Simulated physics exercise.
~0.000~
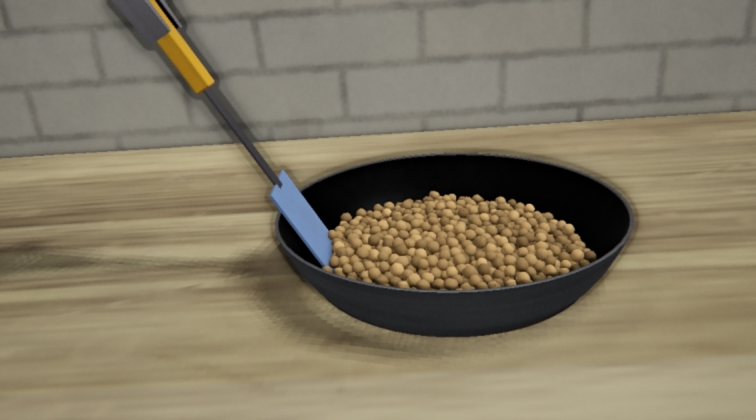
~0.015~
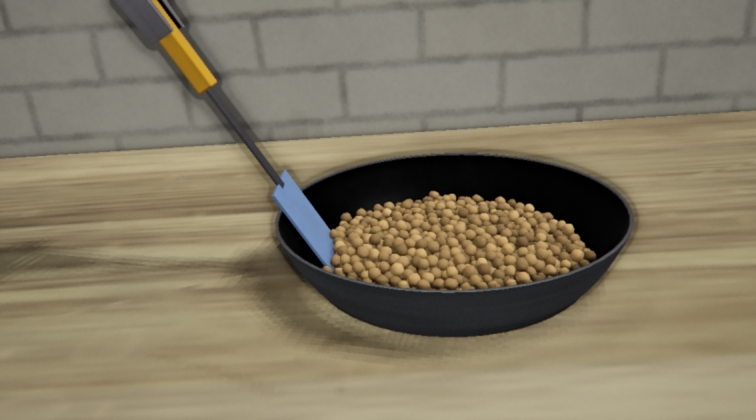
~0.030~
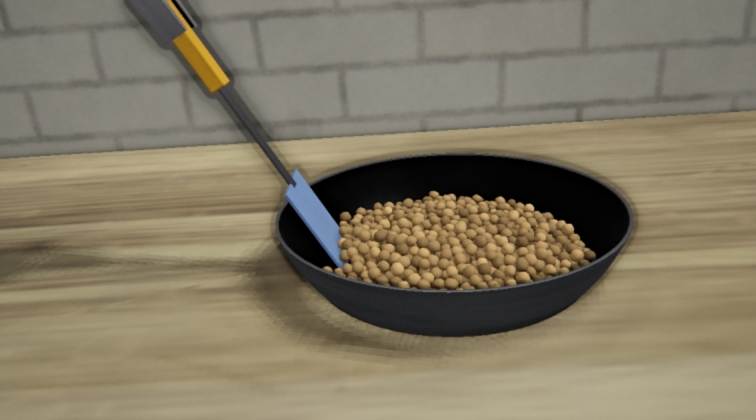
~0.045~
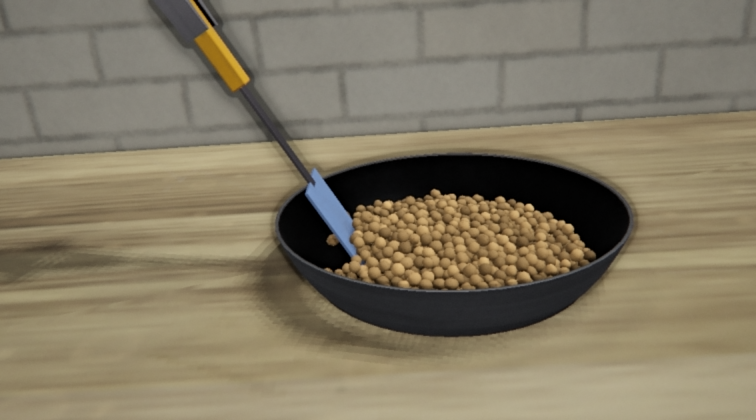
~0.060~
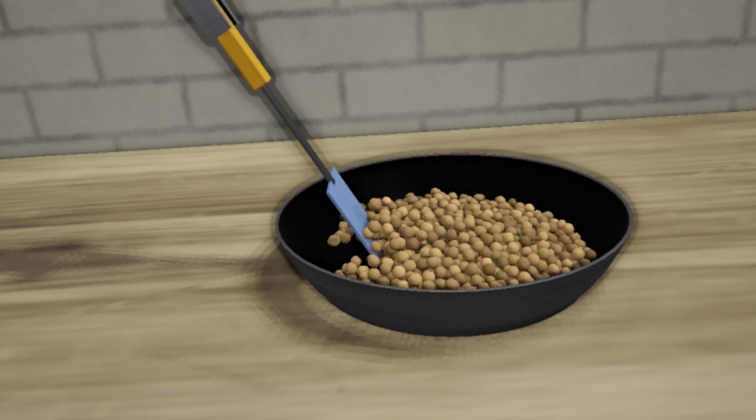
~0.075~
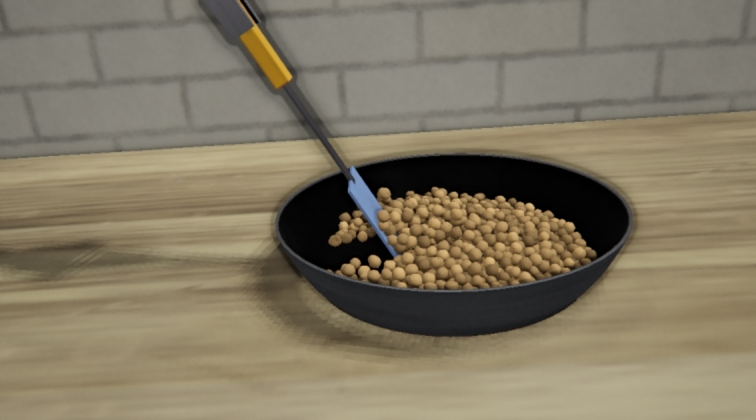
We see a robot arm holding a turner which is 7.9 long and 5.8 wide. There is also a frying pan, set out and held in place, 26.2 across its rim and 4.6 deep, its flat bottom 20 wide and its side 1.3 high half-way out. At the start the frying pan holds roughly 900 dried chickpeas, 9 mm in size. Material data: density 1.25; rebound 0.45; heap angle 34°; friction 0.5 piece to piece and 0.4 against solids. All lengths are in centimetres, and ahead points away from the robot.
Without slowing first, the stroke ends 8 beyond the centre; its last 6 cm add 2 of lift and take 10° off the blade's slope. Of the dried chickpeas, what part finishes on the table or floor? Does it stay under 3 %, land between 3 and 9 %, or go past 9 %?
It lands between 3 and 9 %.
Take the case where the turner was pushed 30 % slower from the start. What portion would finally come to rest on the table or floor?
Then around 0 percent would finish on the table or floor.
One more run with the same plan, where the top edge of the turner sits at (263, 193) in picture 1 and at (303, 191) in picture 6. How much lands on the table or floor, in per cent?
Near 0 in a hundred.
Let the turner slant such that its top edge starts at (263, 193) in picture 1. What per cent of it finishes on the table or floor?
About 5 per cent.
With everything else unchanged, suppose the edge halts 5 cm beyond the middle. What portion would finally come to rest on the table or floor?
In that case about 0 percent ends on the table or floor.
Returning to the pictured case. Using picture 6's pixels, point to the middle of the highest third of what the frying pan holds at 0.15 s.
I'd put it close to (503, 224).
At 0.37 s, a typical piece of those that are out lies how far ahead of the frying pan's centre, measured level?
Roughly 20 centimetres ahead.
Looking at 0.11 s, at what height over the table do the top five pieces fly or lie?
Roughly 6 cm above the table.
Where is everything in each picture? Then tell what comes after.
Turner top edge at (277, 182), sloping 61°; upper third of the load around (447, 239), from x 325 to 590, top at y 195; 900 in the frying pan, in the first picture.
Turner top edge at (279, 182), sloping 61°; upper third of the load around (445, 238), from x 325 to 590, top at y 195, in the second picture.
Turner top edge at (291, 182), sloping 61°; upper third of the load around (441, 238), from x 325 to 590, top at y 195, in the third picture.
Turner top edge at (310, 181), sloping 61°; upper third of the load around (437, 236), from x 325 to 590, top at y 195, in the fourth picture.
Turner top edge at (330, 179), sloping 61°; upper third of the load around (439, 232), from x 330 to 590, top at y 195, in the fifth picture.
Turner top edge at (350, 178), sloping 61°; upper third of the load around (442, 230), from x 330 to 590, top at y 190; 900 in the frying pan, in the sixth picture.
By 0.11 s, sloping 61°, highest piece 7 above the table; 900 in the frying pan.
By 0.15 s, sloping 58°, highest piece 8 above the table; 900 in the frying pan.
By 0.37 s, sloping 51°, highest piece 5 above the table; 857 in the frying pan, 39 on the table or floor, 4 on the blade or in flight.
By 1.42 s, sloping 51°, highest piece 5 above the table; 857 in the frying pan, 43 on the table or floor.
Final count, 857 in the frying pan, 43 on the table or floor. That is 5 % on the table or floor.
